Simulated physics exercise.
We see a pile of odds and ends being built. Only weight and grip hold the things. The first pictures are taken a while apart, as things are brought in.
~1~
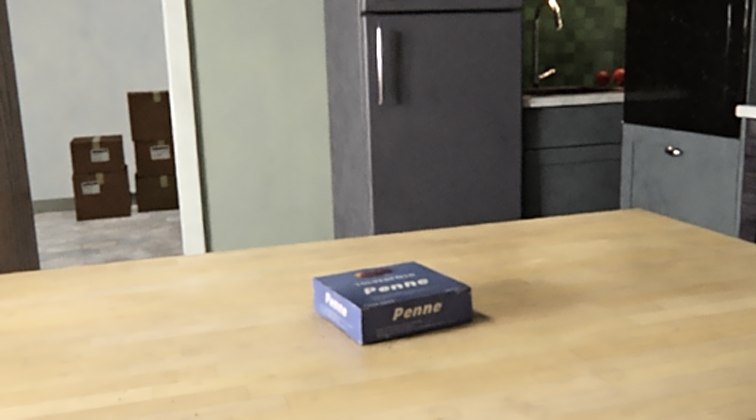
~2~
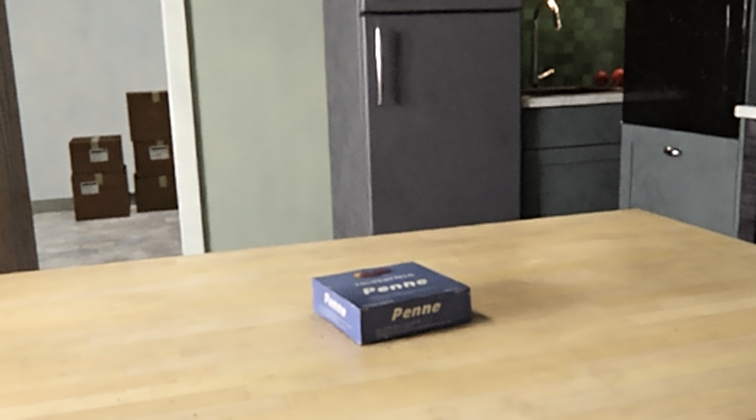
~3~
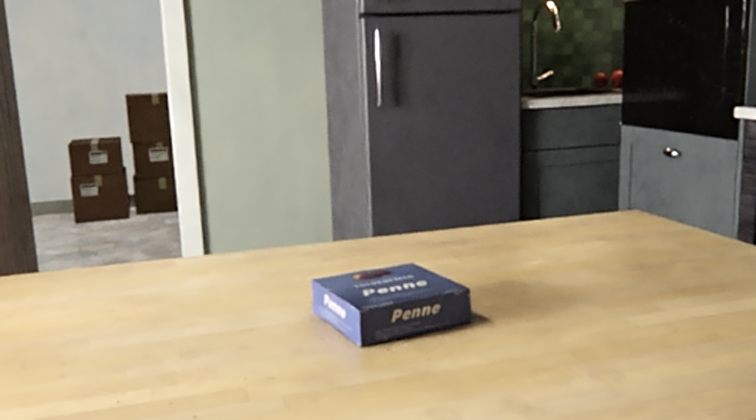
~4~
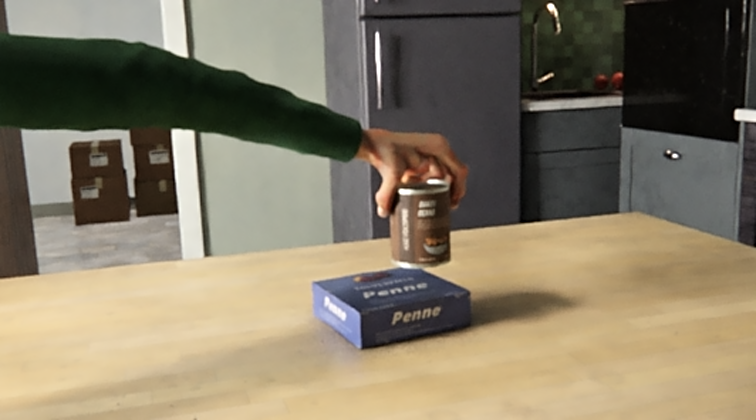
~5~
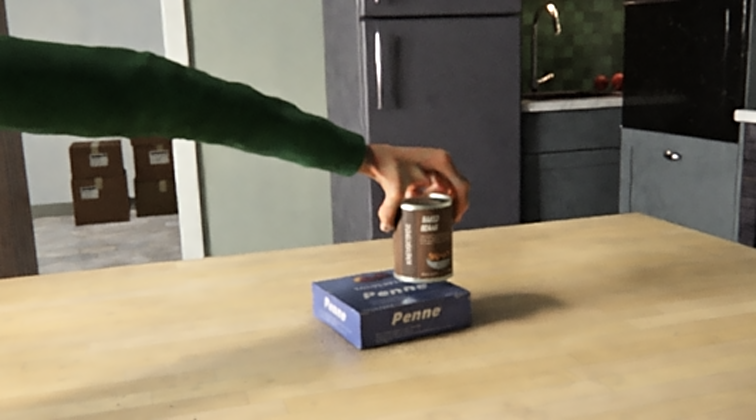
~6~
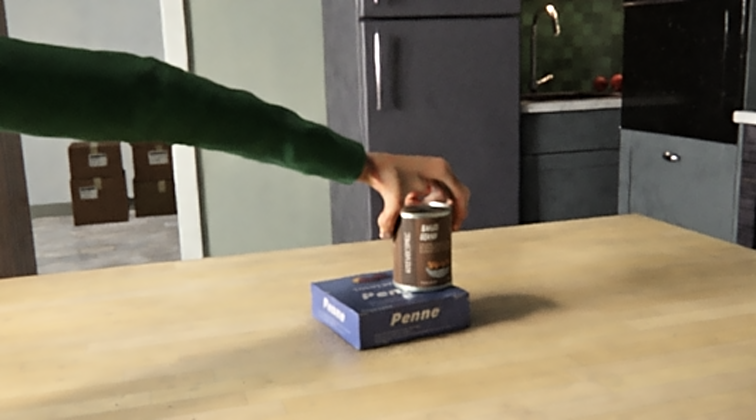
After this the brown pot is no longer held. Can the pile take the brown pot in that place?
As it turns out, it stays up.
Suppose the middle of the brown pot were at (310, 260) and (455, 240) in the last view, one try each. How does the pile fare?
In the first case it loses its balance; in the second case it comes apart.
Then, 0.30 s past the last view, nothing moves.
Then, 0.70 s past the last view, brown pot resting near (422, 246).
Finally, both still in place. Final places as the last picture's camera would see them, brown pot near (422, 246). The pile holds.
